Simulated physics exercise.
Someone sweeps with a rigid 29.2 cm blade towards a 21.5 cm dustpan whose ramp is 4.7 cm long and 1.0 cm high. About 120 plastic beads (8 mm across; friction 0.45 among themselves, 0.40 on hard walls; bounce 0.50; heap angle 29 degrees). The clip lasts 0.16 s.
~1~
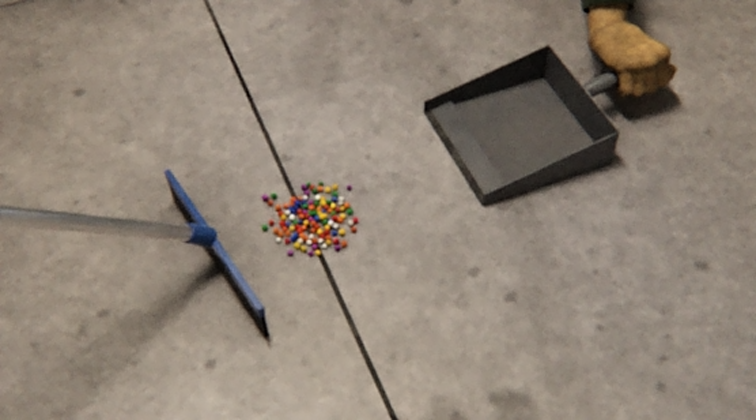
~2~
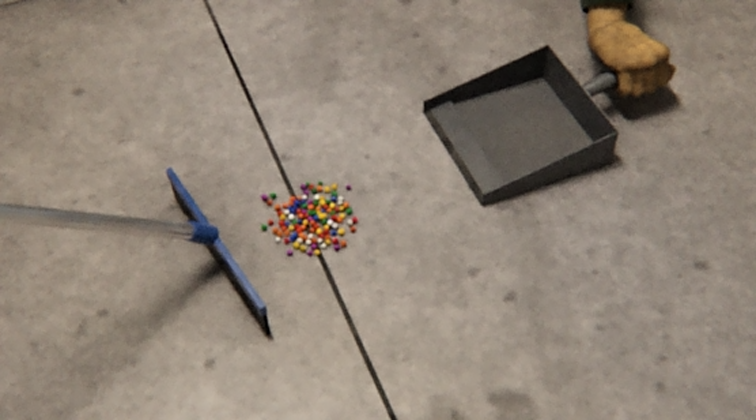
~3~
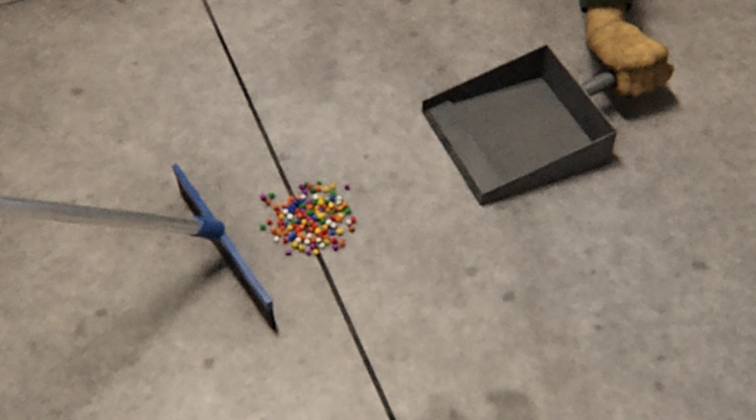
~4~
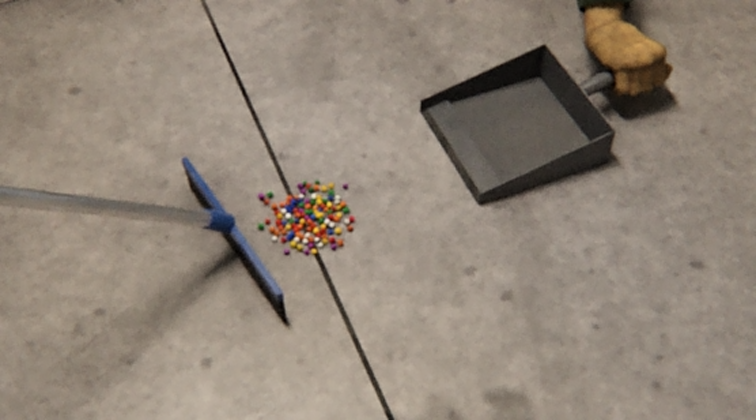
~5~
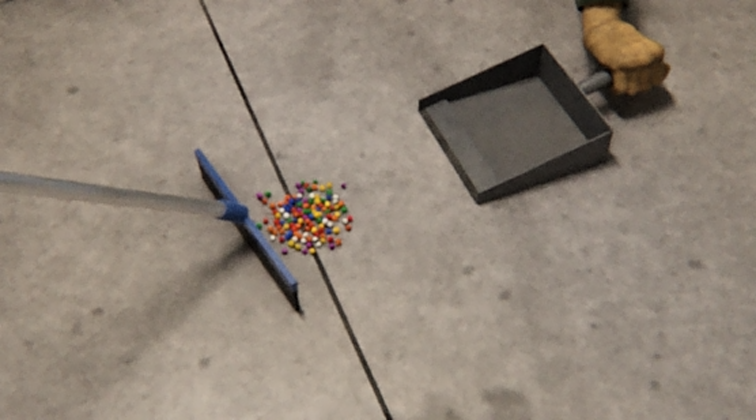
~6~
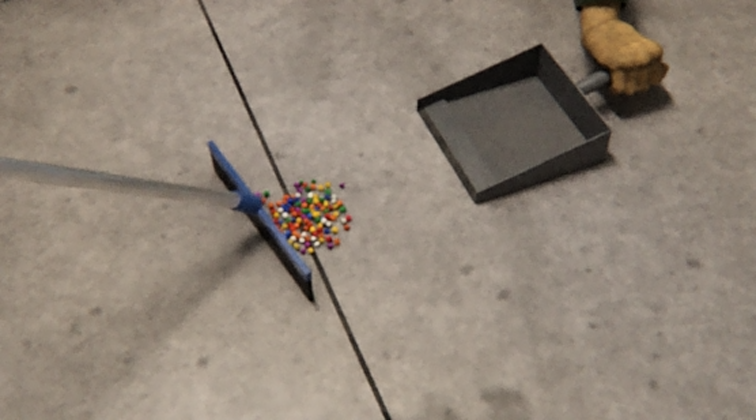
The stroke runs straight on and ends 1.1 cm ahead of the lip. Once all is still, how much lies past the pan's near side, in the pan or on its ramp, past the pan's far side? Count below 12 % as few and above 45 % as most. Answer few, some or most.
Past the pan's near side: Few; in the pan or on its ramp: Some; past the pan's far side: Some.
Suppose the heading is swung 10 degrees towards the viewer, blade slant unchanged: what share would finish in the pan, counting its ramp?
In that case some 30 per cent.
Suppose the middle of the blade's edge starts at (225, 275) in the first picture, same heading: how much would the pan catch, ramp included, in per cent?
Some 25 per cent.
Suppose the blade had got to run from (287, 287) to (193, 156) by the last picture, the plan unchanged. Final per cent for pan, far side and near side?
Pan 20, far 15, near 5.
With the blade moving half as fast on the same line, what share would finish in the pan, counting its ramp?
In that case some 10 per cent.
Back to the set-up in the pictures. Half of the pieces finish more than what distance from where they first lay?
Roughly 26 cm.
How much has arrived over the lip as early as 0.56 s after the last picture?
Some 40 per cent.
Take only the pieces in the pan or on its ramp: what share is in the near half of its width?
About 30 per cent.
Then, 0.18 s after the last picture, middle of the blade 17 cm from the lip; 0 % over the lip, far side 0 %, near side 5 %.
Then, 0.31 s after the last picture, middle of the blade 8 cm from the lip; 0 % over the lip, far side 10 %, near side 5 %.
Then, 0.56 s after the last picture, middle of the blade 4 cm from the lip; 40 % over the lip, far side 15 %, near side 5 %.
In the end, near side 5 %, pan 30 %, far side 15 %, in front of the lip or behind the blade 50 %.
